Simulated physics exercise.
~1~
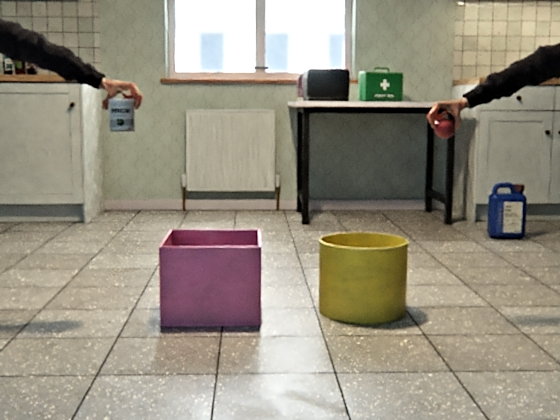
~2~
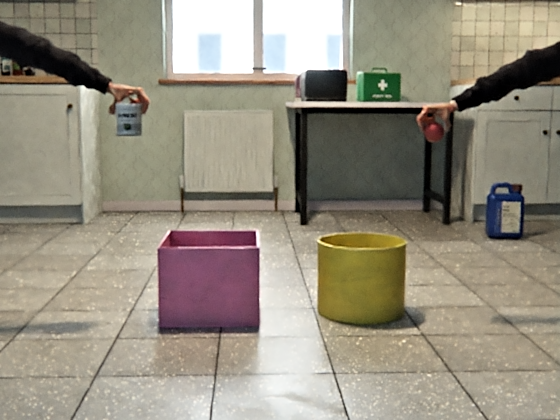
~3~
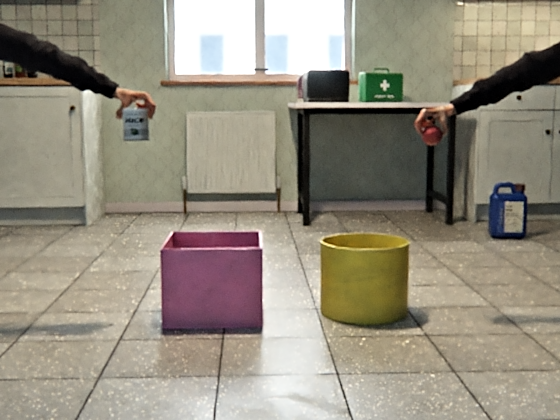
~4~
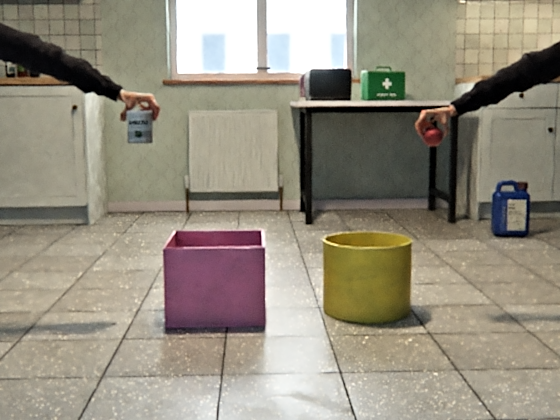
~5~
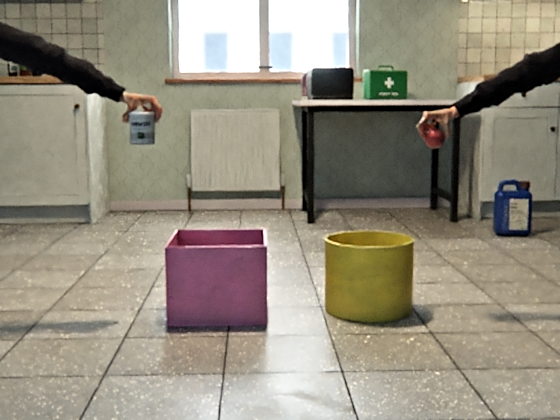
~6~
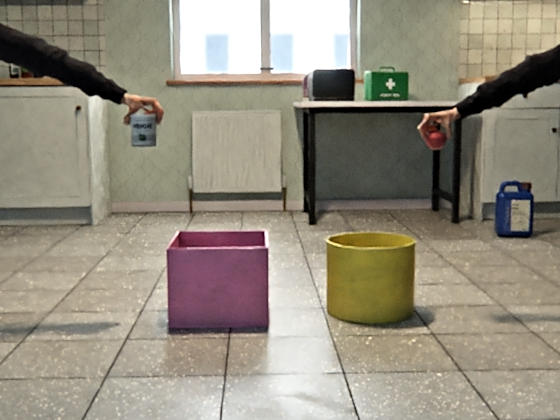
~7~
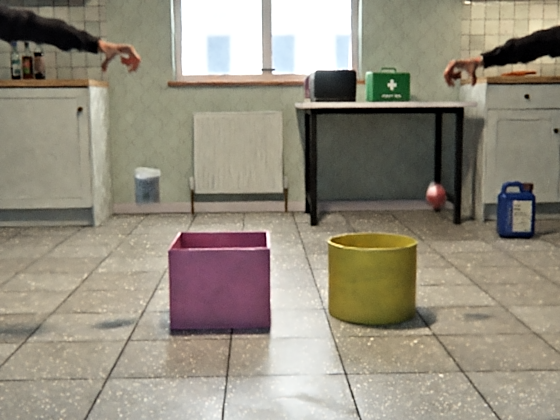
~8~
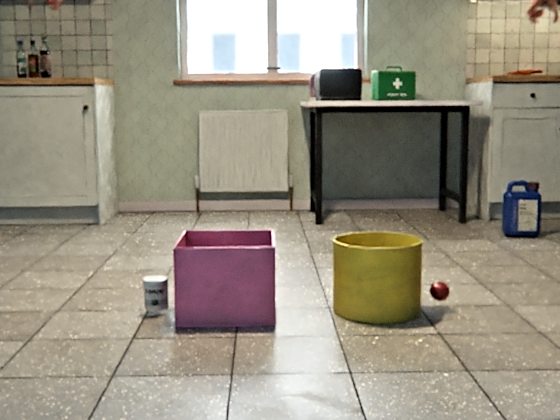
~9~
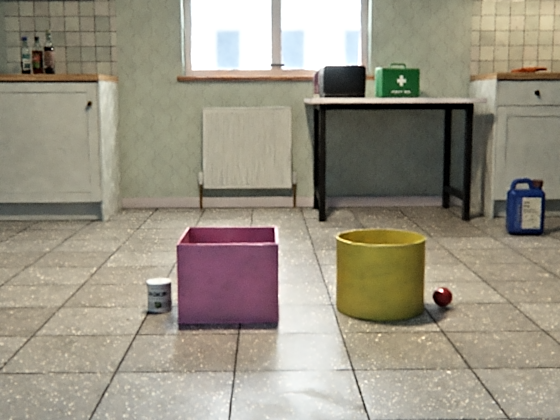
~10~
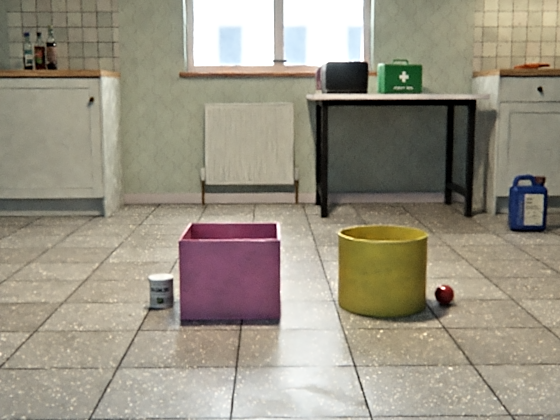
A white tin and a red tomato hang from two outstretched hands, one at each side of a tiled kitchen-like room seen from the front by a slightly swaying camera. Below and between them stand a square pink crate on the left and a round yellow bin on the right, with a radiator, a table holding a green first aid box, and a blue jug behind. After a brief hold, both hands let go and draw back. The tin and the tomato drop together. The tin lands on the floor left of the crate, and the tomato comes to rest right of the bin, both missing.
